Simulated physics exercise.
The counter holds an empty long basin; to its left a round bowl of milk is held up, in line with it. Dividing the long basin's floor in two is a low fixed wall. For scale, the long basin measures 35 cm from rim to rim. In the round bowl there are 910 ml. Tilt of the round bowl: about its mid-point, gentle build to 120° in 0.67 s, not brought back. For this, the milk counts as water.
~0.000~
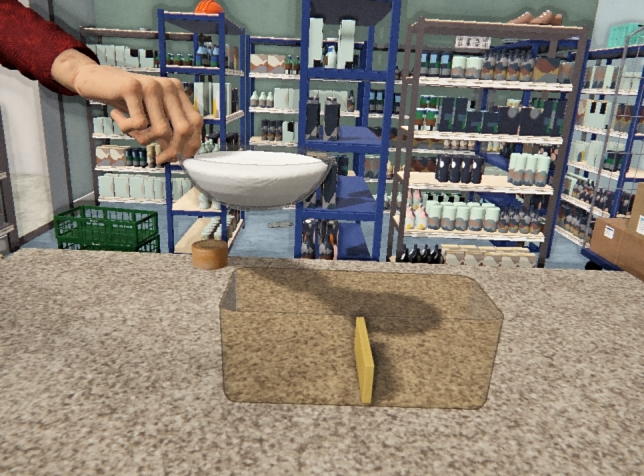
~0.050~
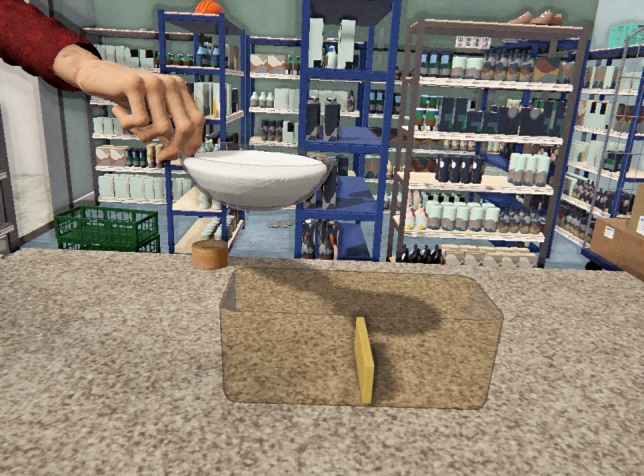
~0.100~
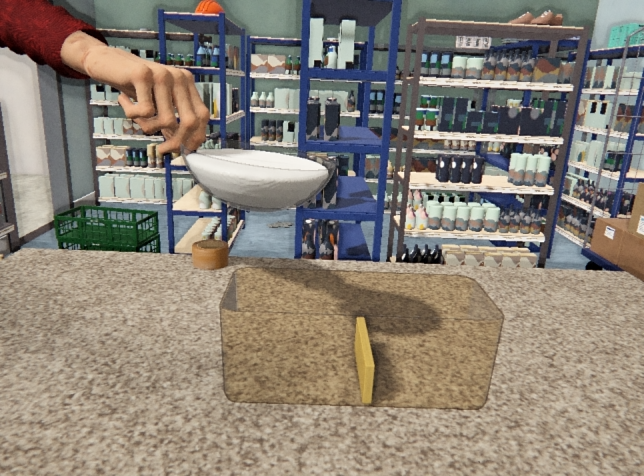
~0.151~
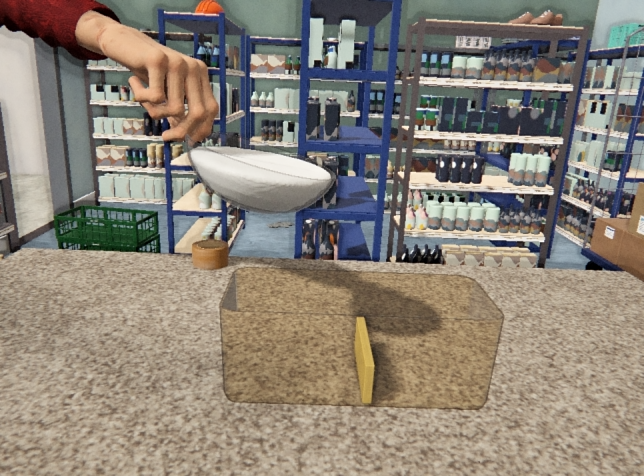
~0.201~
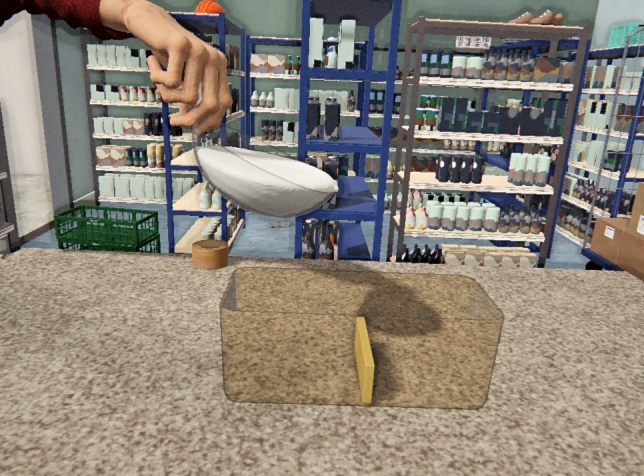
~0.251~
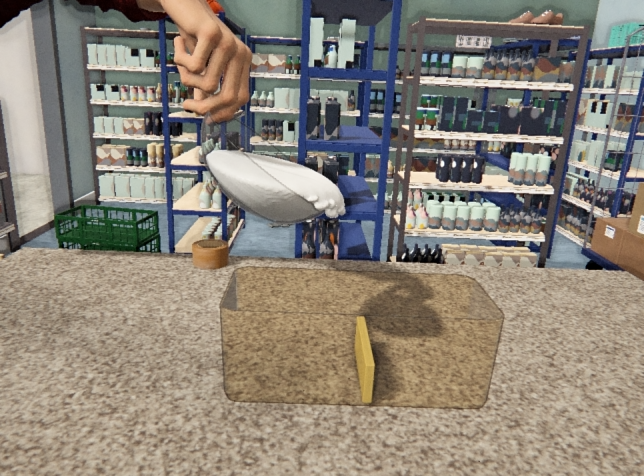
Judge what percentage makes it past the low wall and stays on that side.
Some 38 per cent makes it over and stays.
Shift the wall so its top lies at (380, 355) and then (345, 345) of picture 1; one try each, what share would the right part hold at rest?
I'd put it at about 30 per cent for the first and about 60 per cent for the second.
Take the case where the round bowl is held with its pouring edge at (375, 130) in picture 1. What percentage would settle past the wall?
In that case roughly 70 per cent.
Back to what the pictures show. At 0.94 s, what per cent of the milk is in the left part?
The fraction is near 52 percent.
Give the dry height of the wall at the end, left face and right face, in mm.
Left about 38 mm, while the right is about 40 mm.
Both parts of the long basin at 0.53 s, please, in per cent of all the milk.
Left roughly 46 per cent, right roughly 40.
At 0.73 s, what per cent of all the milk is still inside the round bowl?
0 %.
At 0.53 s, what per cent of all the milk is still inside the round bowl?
I'd put it near 0 percent.
Then, 0.53 s in, the tilt is 107° and 0 per cent is still to pour, 46 is left of the wall and 40 right of it.
Then, 0.73 s in, the tilt is 120° and 0 per cent is still to pour, 48 is left of the wall and 34 right of it.
Then, 0.94 s in, the tilt is 120° and 0 per cent is still to pour, 52 is left of the wall and 37 right of it.
Then, 1.17 s in, the tilt is 120° and 0 per cent is still to pour, 52 is left of the wall and 37 right of it.
Finally, 52 per cent lies left of the wall, 38 right of it and 10 outside.
